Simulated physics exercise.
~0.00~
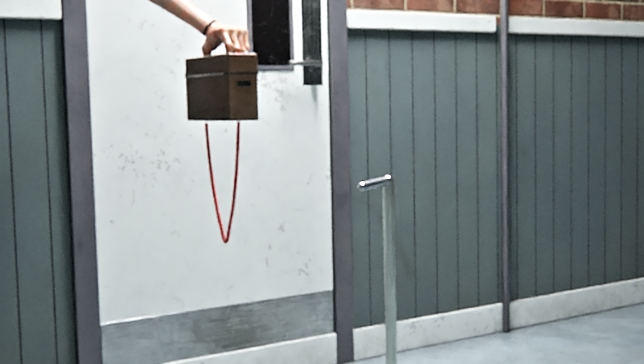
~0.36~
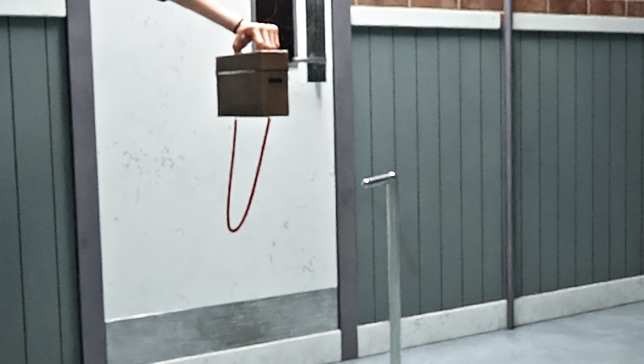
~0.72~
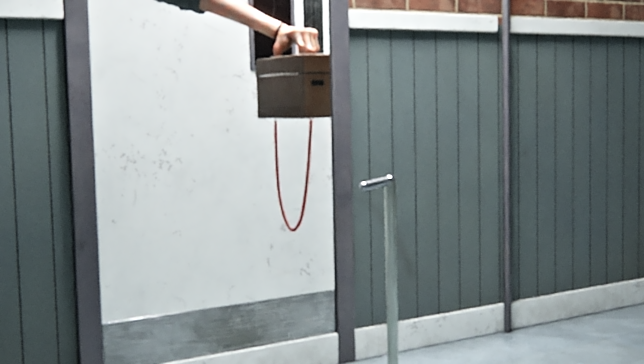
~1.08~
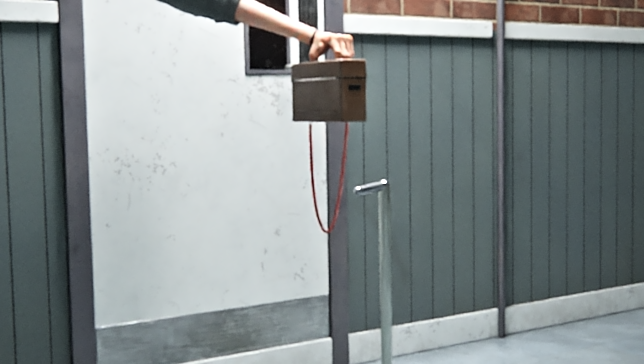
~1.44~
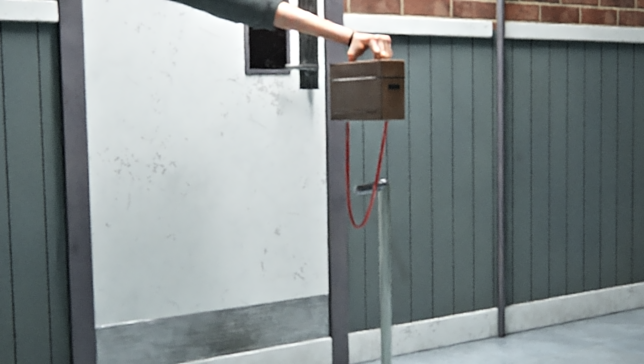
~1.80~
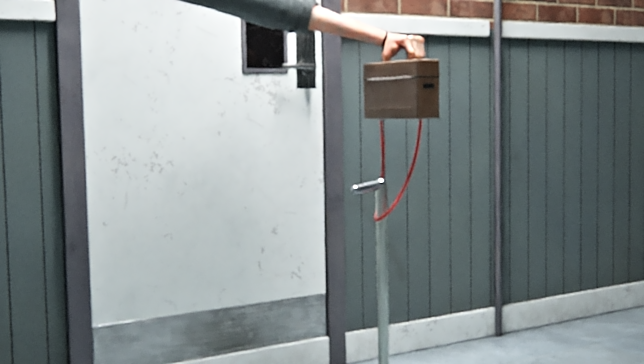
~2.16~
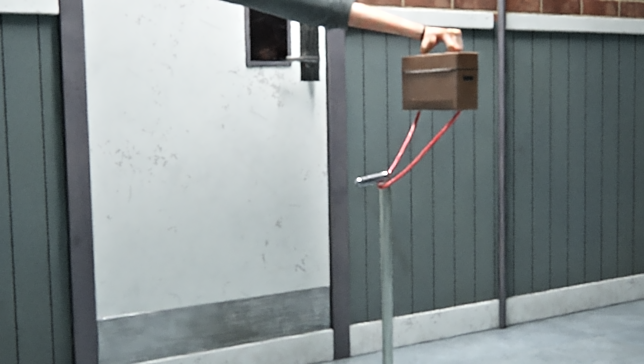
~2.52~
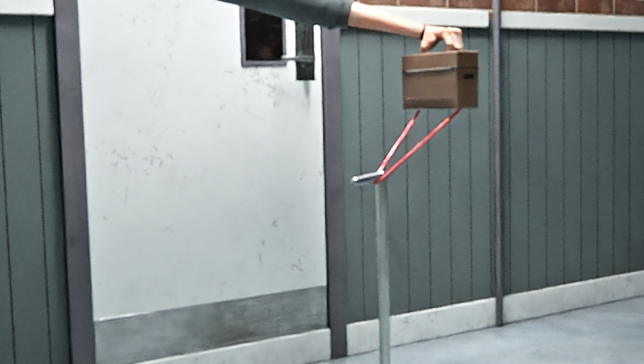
In a room with grey-green panelled walls, a strip of brick above and a scuffed pale door at left, a slightly swaying camera looks across at a thin metal post with a small hooked top. A hand reaching in from the upper left holds a brown case by its top, a red loop dangling beneath. The arm carries the case steadily right, past the door and over the post. As the case moves beyond it, the loop catches on the hook and pulls tight. The hand stops, leaving the upright case held back at the post's upper right.
